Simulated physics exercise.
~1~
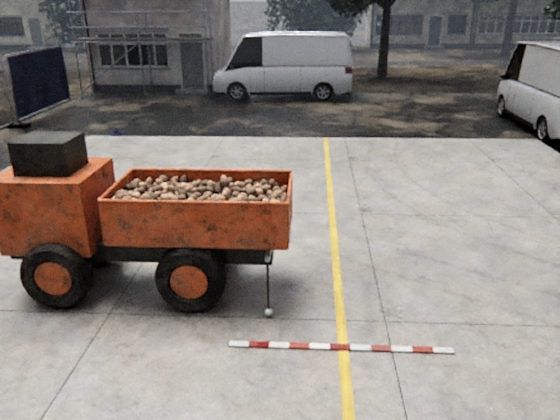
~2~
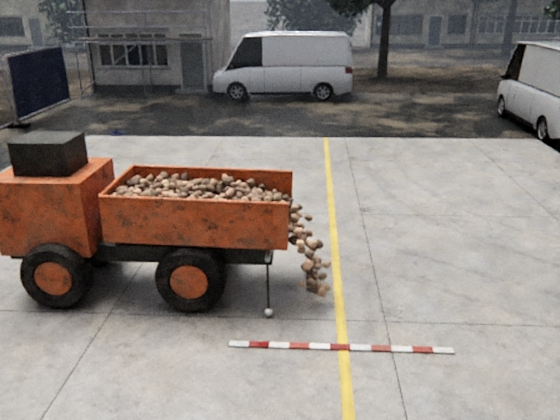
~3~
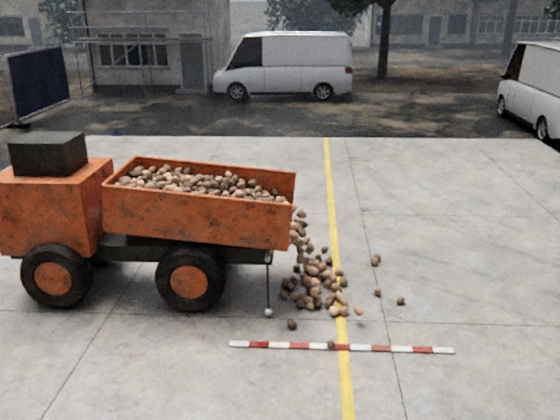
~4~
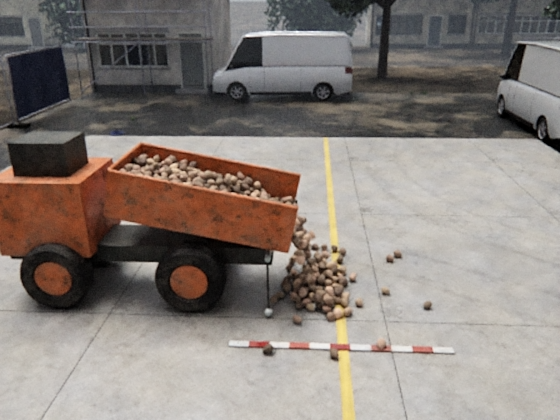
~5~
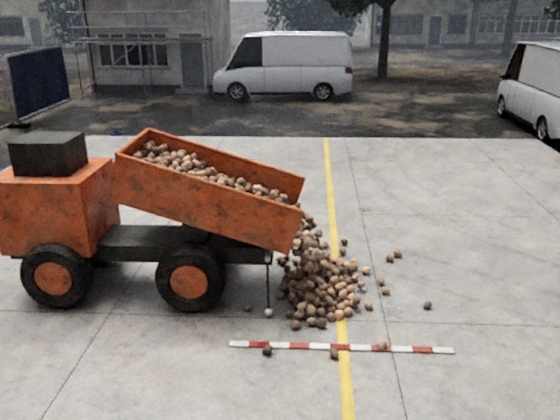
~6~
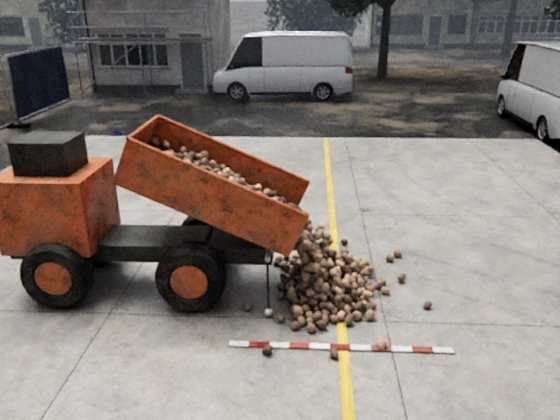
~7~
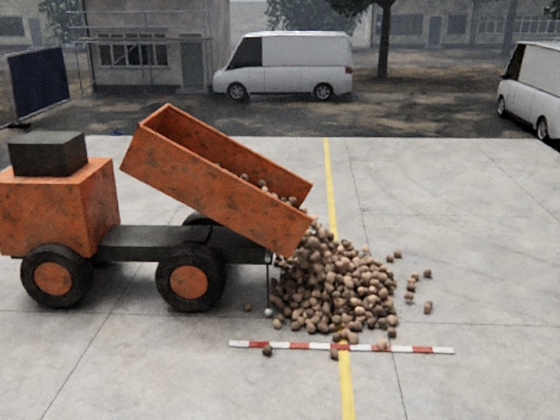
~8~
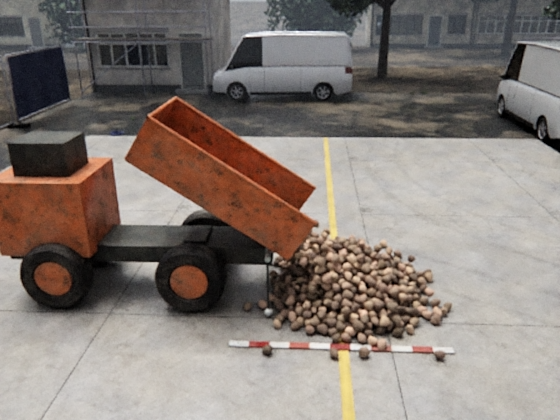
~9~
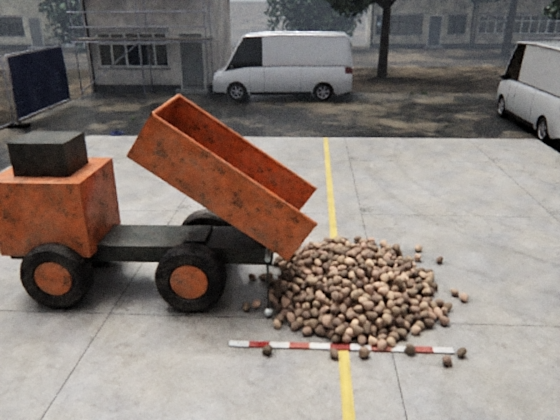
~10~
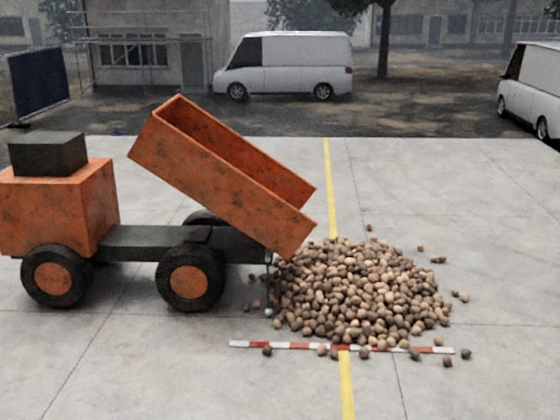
An orange tipping truck slowly raised its bed and poured a load of brownish stones off the back onto the concrete, where they spread across a yellow line, and it ended with the bed empty and still tilted beside the heap.
